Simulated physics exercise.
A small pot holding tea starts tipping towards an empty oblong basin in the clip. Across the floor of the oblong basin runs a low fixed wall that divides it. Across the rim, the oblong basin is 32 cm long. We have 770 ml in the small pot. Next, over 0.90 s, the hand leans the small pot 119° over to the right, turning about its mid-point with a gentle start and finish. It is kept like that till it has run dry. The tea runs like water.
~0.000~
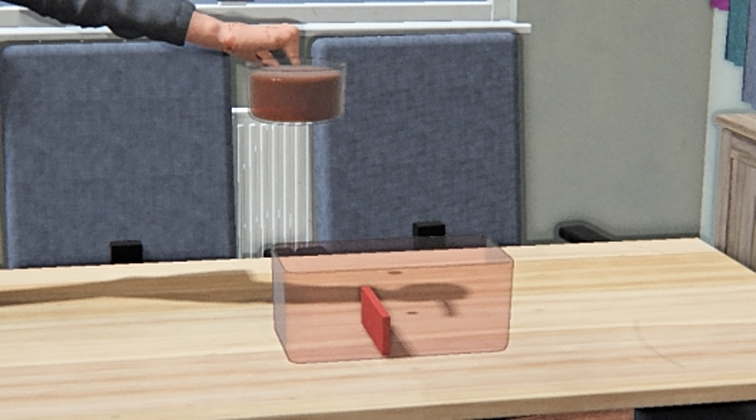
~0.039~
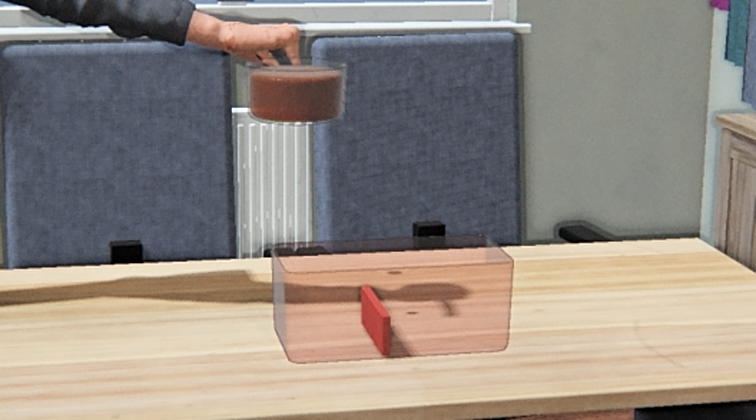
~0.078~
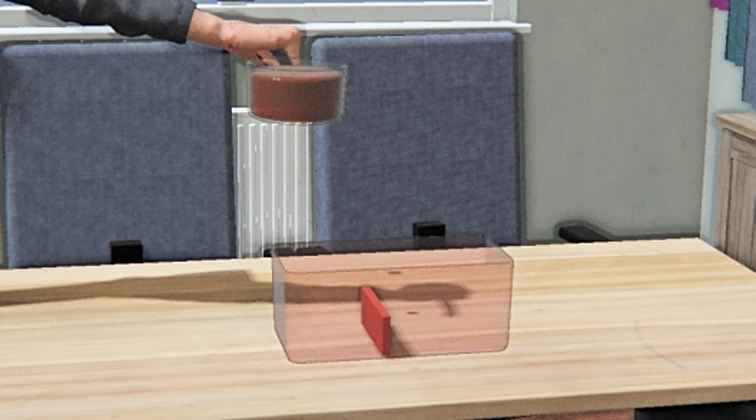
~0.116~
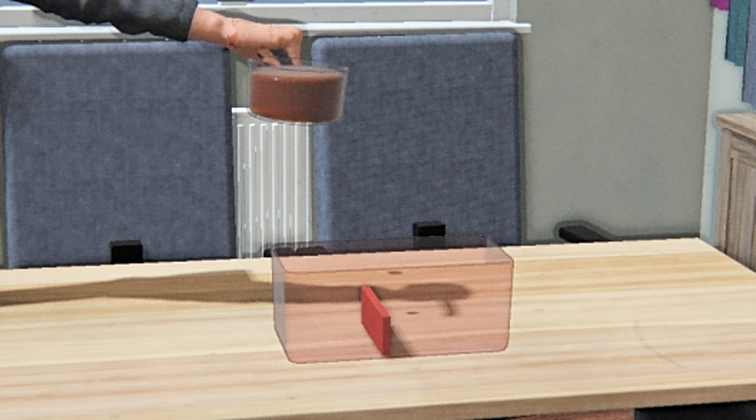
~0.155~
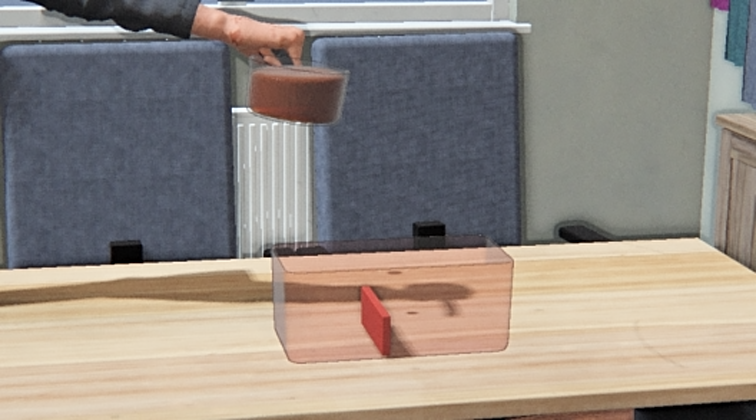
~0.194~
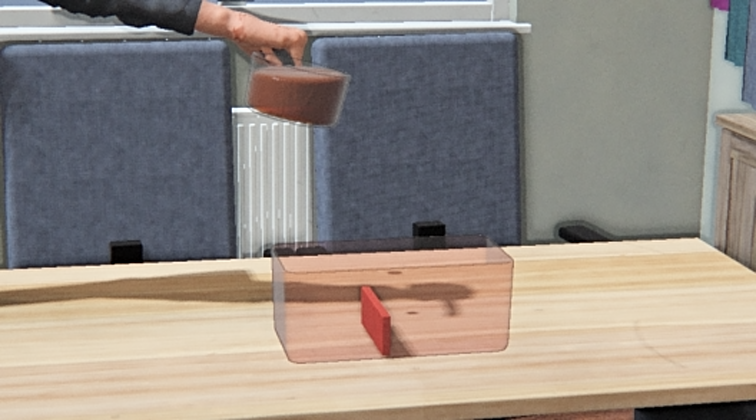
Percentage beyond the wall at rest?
76 per cent.
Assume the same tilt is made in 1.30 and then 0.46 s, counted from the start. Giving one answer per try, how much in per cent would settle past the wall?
I'd say 80 percent on the first go, 60 percent on the next.
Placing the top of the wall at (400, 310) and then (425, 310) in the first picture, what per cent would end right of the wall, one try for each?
Respectively close to 55 and 20 %.
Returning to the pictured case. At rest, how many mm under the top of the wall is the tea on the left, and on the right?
About 48 mm left, about 34 mm right.
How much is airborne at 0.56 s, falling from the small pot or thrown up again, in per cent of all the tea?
50 %.
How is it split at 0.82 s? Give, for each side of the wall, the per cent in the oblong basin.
Near 8 on the left, 74 on the right.
By 0.56 s the tilt is 81° and 44 per cent is still to pour, 1 is left of the wall and 6 right of it.
By 0.82 s the tilt is 117° and 4 per cent is still to pour, 8 is left of the wall and 74 right of it.
By 1.10 s the tilt is 119° and 0 per cent is still to pour, 22 is left of the wall and 76 right of it.
By 1.40 s the tilt is 119° and 0 per cent is still to pour, 22 is left of the wall and 76 right of it.
At rest 22 per cent lies left of the wall, 76 right of it and 2 outside.
